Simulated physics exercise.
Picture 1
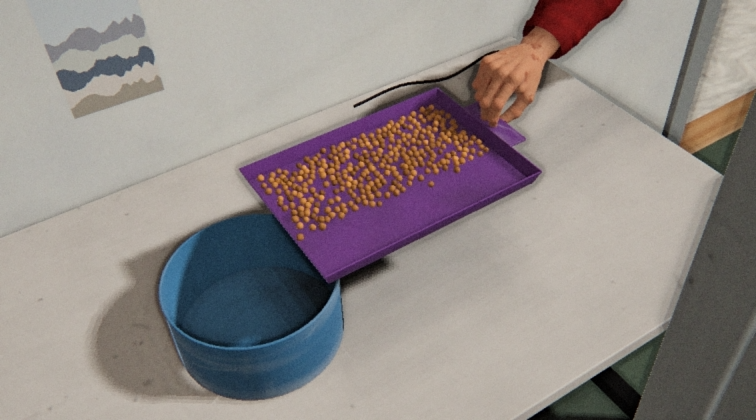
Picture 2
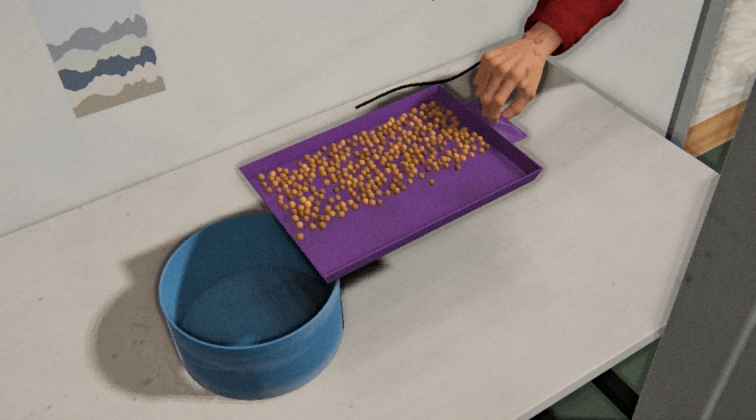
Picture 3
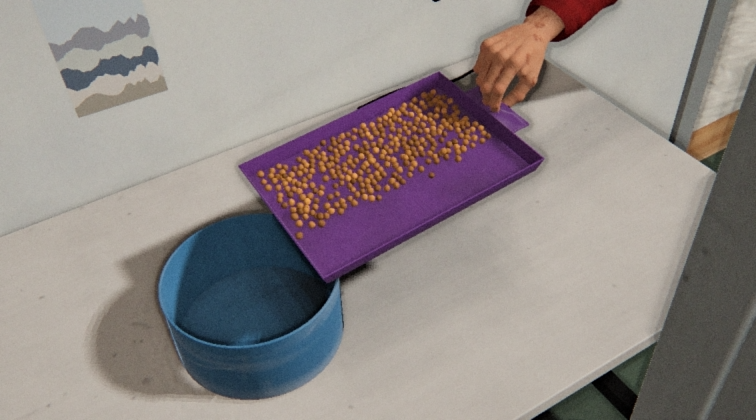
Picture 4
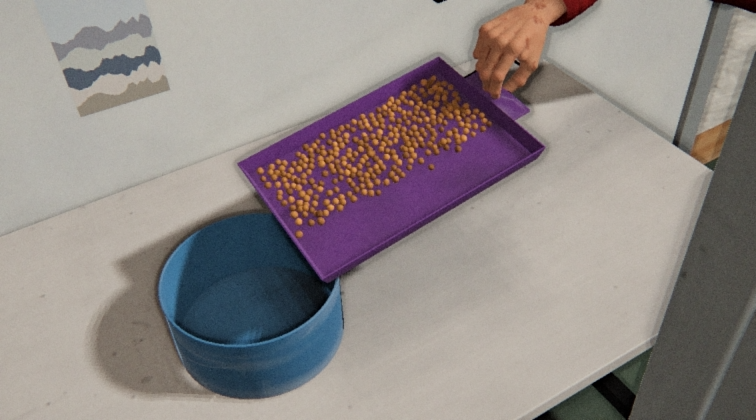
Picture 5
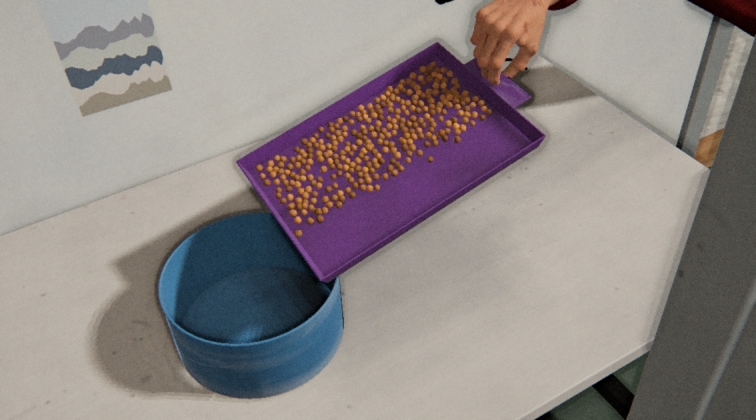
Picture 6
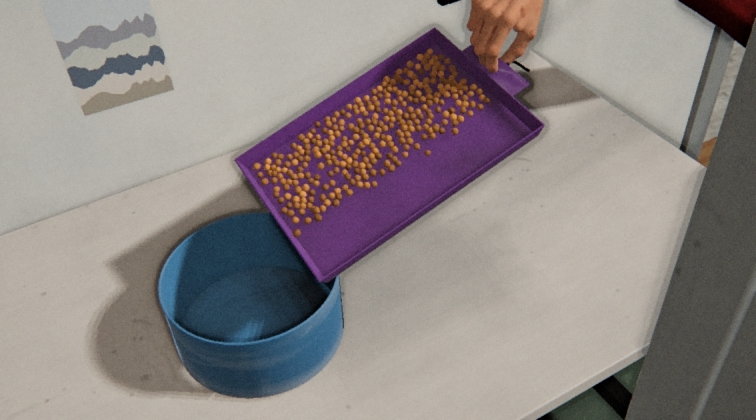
The clip opens on a purple tray of small round golden pieces, held almost level by a red-sleeved hand beside a blue round pot on a pale tabletop. The hand gradually raises the handle end, steepening the tray's slope toward the pot, while the pieces stay spread across it.
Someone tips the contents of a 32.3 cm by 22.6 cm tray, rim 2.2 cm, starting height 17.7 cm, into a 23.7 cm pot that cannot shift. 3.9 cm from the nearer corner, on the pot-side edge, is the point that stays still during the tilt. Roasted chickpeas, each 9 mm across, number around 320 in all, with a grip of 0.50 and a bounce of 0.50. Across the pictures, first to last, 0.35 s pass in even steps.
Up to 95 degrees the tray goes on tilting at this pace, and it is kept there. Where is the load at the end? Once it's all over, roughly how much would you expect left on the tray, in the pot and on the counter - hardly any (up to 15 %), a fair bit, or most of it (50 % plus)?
I'd expect tray: Hardly any; pot: Most of it; counter: A fair bit.
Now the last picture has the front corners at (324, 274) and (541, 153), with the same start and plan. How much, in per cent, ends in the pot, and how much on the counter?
Final per cent - pot 5, counter 95.
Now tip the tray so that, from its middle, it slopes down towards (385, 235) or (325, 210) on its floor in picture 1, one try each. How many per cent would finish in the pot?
Around 5 % for the first direction, around 90 % for the second.
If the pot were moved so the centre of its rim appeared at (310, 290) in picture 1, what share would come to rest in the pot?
95 %.
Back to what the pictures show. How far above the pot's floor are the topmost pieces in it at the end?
Roughly 2.5 centimetres.
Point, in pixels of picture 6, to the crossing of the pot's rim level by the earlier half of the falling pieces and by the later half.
Roughly (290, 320) to begin with, later roughly (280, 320).
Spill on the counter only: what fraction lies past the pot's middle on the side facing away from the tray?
Roughly 60 per cent.
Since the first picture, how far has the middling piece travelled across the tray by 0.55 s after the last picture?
About 16 cm.
Then, 0.55 s after the last picture, tilt 55 degrees; the tray holds 95 %, the pot 0 %.
Then, 0.91 s after the last picture, tilt 79 degrees; the tray holds 75 %, the pot 10 %.
Then, 1.36 s after the last picture, tilt 95 degrees; the tray holds 0 %, the pot 55 %.
In the end, tray 0 %, pot 60 %, counter 40 %.
